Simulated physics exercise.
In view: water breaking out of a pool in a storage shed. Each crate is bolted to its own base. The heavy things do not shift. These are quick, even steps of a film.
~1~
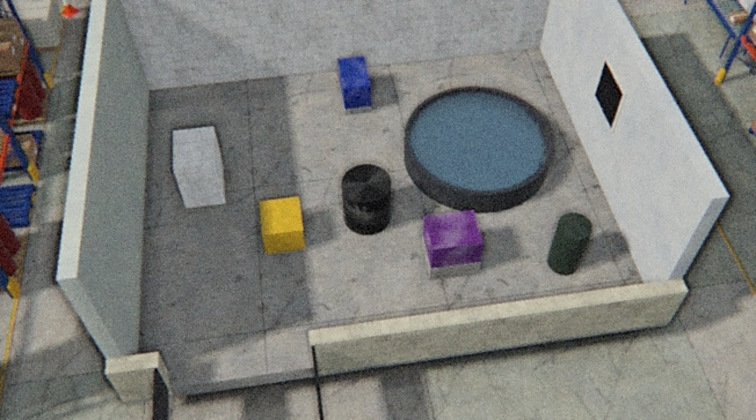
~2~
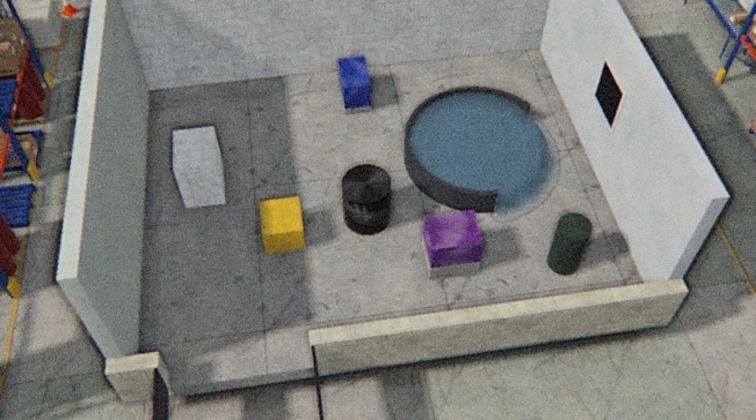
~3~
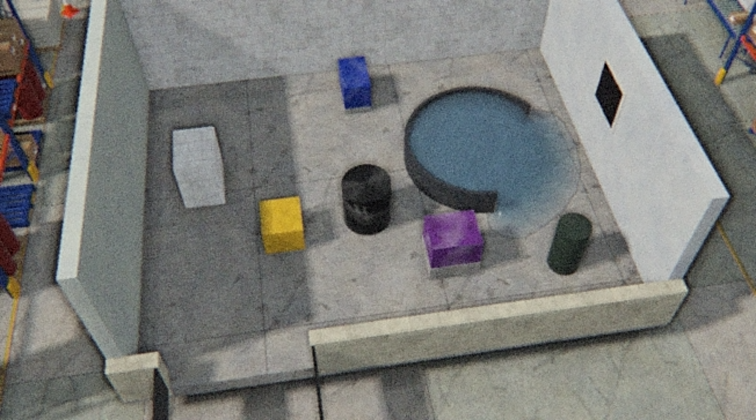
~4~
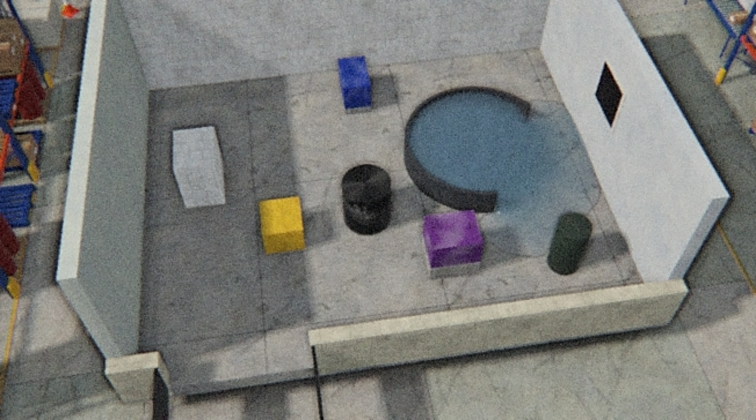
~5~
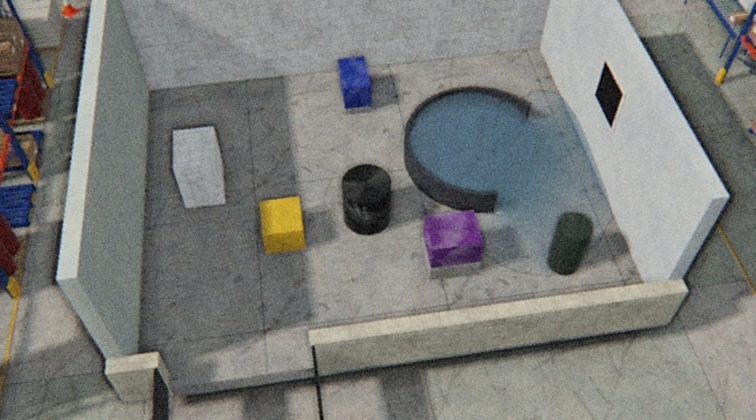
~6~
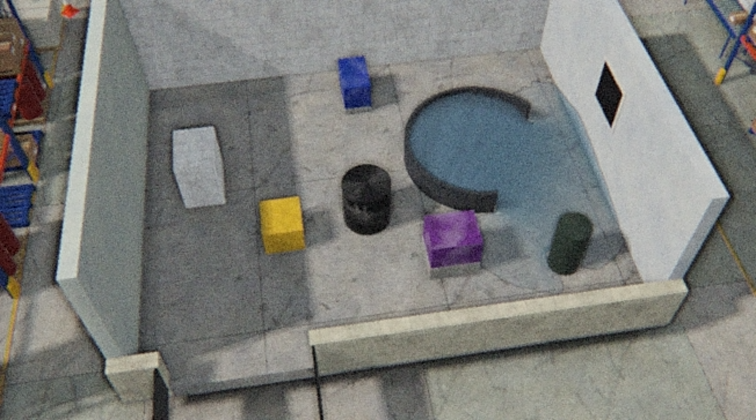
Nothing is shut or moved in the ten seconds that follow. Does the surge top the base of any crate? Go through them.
One by one: The yellow crate is soaked; the blue crate keeps dry; the purple crate keeps dry.
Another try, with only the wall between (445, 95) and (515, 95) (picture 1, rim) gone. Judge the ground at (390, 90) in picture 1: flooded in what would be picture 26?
Verdict: Wet.
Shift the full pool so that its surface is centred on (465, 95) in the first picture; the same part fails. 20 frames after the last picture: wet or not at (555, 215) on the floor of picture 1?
At that place: Flooded.
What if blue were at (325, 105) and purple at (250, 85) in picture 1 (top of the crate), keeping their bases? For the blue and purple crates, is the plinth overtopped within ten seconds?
Blue is spared, purple escapes it.
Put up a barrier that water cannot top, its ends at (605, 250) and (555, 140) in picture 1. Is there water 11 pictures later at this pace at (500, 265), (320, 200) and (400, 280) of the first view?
In that order: Flooded, dry, clear.
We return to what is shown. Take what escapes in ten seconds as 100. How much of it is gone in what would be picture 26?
Near 0 in a hundred.
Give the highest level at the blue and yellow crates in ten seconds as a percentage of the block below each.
In turn 70 and 170 per cent.
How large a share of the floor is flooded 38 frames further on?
Roughly 70 per cent.
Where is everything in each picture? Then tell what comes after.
In the first picture, the round pool at (478, 140) is whole and still.
In the second picture, water pours out at (544, 170) and has run to a hidden place.
In the third picture, water pours out at (544, 171) and has run to a hidden place.
In the fourth picture, the front is at (566, 108), out from the gap at (544, 171).
In the fifth picture, the front is at (561, 96), out from the gap at (544, 172).
In the sixth picture, the front is at (555, 289), out from the gap at (544, 172).
A moment on, water covers 20 % of the floor; the yellow crate not reached, the blue crate not reached, the purple crate water round its plinth.
Next, water covers 25 % of the floor; the yellow crate not reached, the blue crate not reached, the purple crate water round its plinth.
Then, water covers 35 % of the floor; the yellow crate not reached, the blue crate not reached, the purple crate water round its plinth.
Later, water covers 70 % of the floor; the yellow crate water round its plinth, the blue crate water round its plinth, the purple crate water round its plinth.
In the end, water covers 95 % of the floor; the yellow crate was topped, the blue crate stayed above the water, the purple crate stayed above the water.
